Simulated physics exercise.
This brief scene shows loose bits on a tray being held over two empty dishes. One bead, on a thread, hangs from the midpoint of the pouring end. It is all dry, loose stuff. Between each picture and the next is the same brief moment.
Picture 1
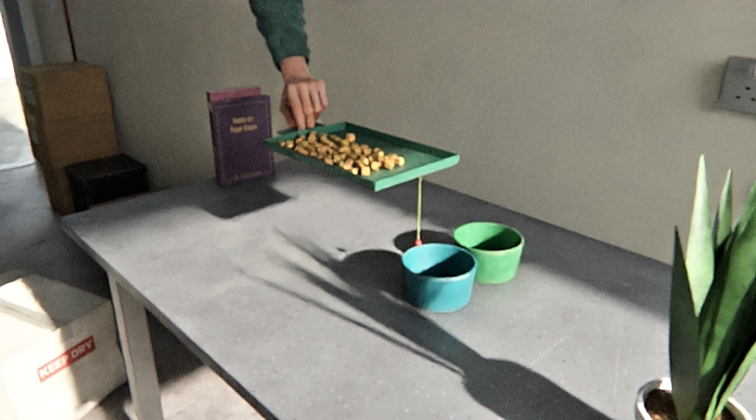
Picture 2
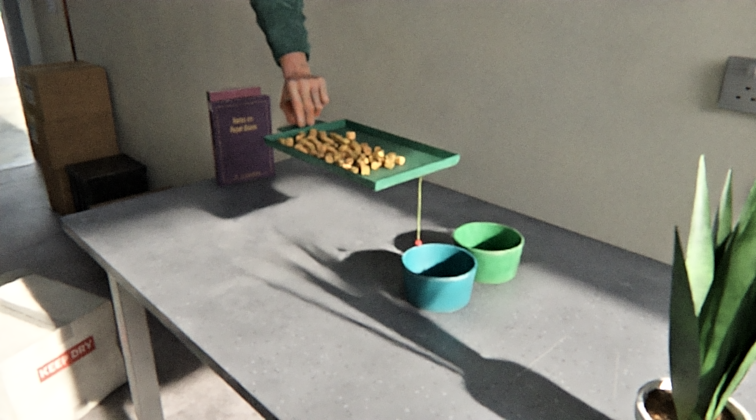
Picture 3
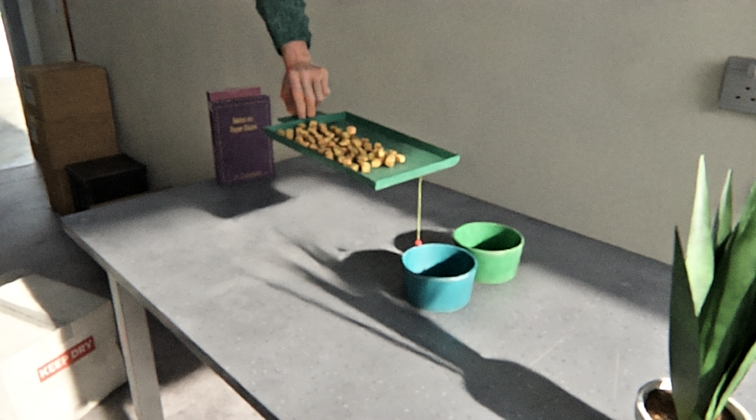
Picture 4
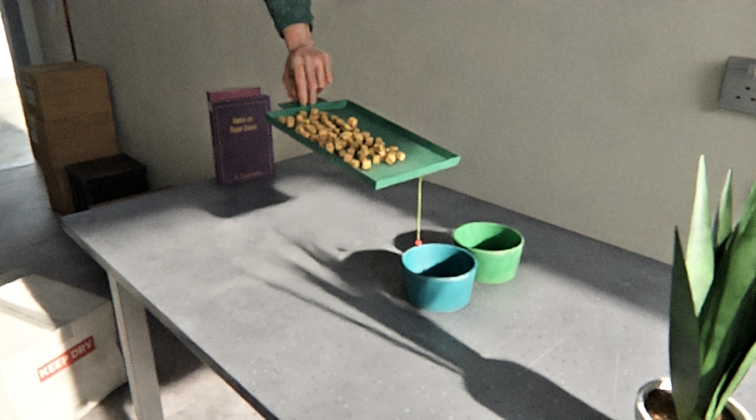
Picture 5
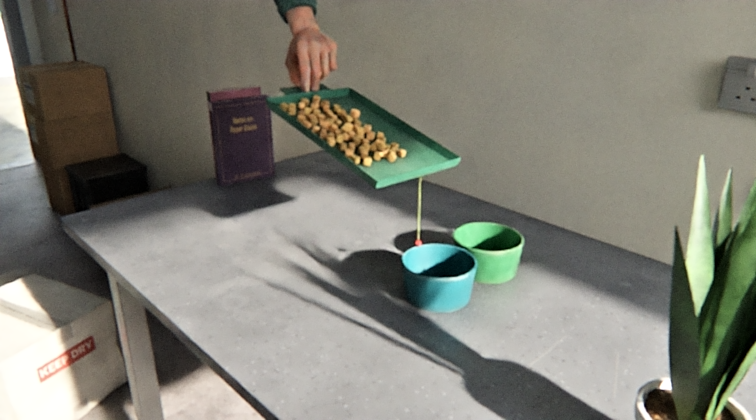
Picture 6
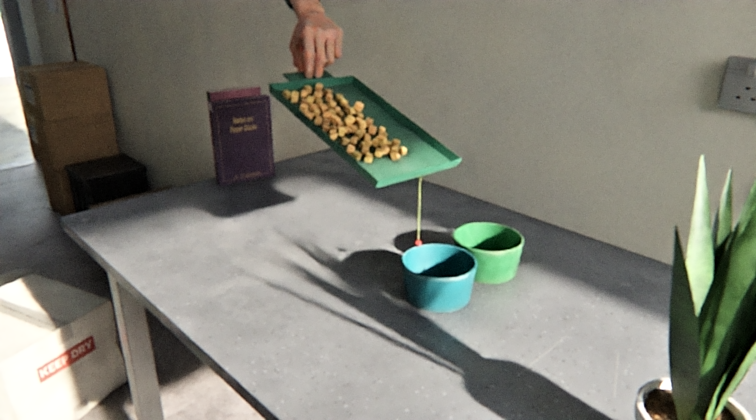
We see a hand holding a green tray of small tan pieces above a blue dish and a green dish on a grey table, then gradually raising the tray's far end so it slants more steeply, while the pieces barely shift.
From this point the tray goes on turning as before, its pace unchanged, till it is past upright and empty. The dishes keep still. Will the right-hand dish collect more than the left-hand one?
No, the left-hand dish collects more.
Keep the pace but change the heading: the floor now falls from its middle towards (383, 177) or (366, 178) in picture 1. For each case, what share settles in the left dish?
20 %, give or take, and then 10 %.
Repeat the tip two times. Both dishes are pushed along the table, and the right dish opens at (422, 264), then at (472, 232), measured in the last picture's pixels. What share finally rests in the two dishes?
Close to 30 %, followed by close to 30 %.
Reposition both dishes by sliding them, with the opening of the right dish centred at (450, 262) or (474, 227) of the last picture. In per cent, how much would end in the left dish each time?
10 and 10 in a hundred.
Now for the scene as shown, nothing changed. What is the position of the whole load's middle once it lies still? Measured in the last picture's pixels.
Near pixel (448, 293).
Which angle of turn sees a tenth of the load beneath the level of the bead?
Roughly 80 degrees at that moment.
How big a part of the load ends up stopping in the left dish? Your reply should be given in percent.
Roughly 50 %.
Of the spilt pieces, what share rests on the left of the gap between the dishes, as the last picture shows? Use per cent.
Reading: Around 40 %.
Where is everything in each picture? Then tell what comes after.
The first frame shows corners of the pouring end at (376, 181) and (457, 155), level; middle of the load at (343, 152), small wooden cubes; left dish at (466, 288); right dish at (515, 261); bead on its thread at (418, 243).
The second frame shows corners of the pouring end at (376, 181) and (457, 155), level; middle of the load at (343, 150).
The third frame shows corners of the pouring end at (376, 180) and (458, 155), tipped barely, lowest at the right corner; middle of the load at (343, 145).
The fourth frame shows corners of the pouring end at (377, 180) and (458, 156), tipped a little, lowest at the right corner; middle of the load at (344, 137).
The fifth frame shows corners of the pouring end at (378, 179) and (459, 157), tipped clearly, lowest at the right corner; middle of the load at (346, 130).
The sixth frame shows corners of the pouring end at (379, 179) and (459, 158), tipped clearly, lowest at the right corner; middle of the load at (348, 122); left dish at (466, 288); right dish at (515, 261).
Soon, tray tipped steeply; nearly all on the tray; a stray few in the air.
A while on, tray tipped right over; most on the tray; a small part in the left dish; a small part in the right dish; a small part outside both.
Towards the end, tray tipped past a quarter turn; about half in the left dish; about a quarter in the right dish; about a third outside both.
Finally, tray tipped past a quarter turn; about half in the left dish; about a quarter in the right dish; about a third outside both.
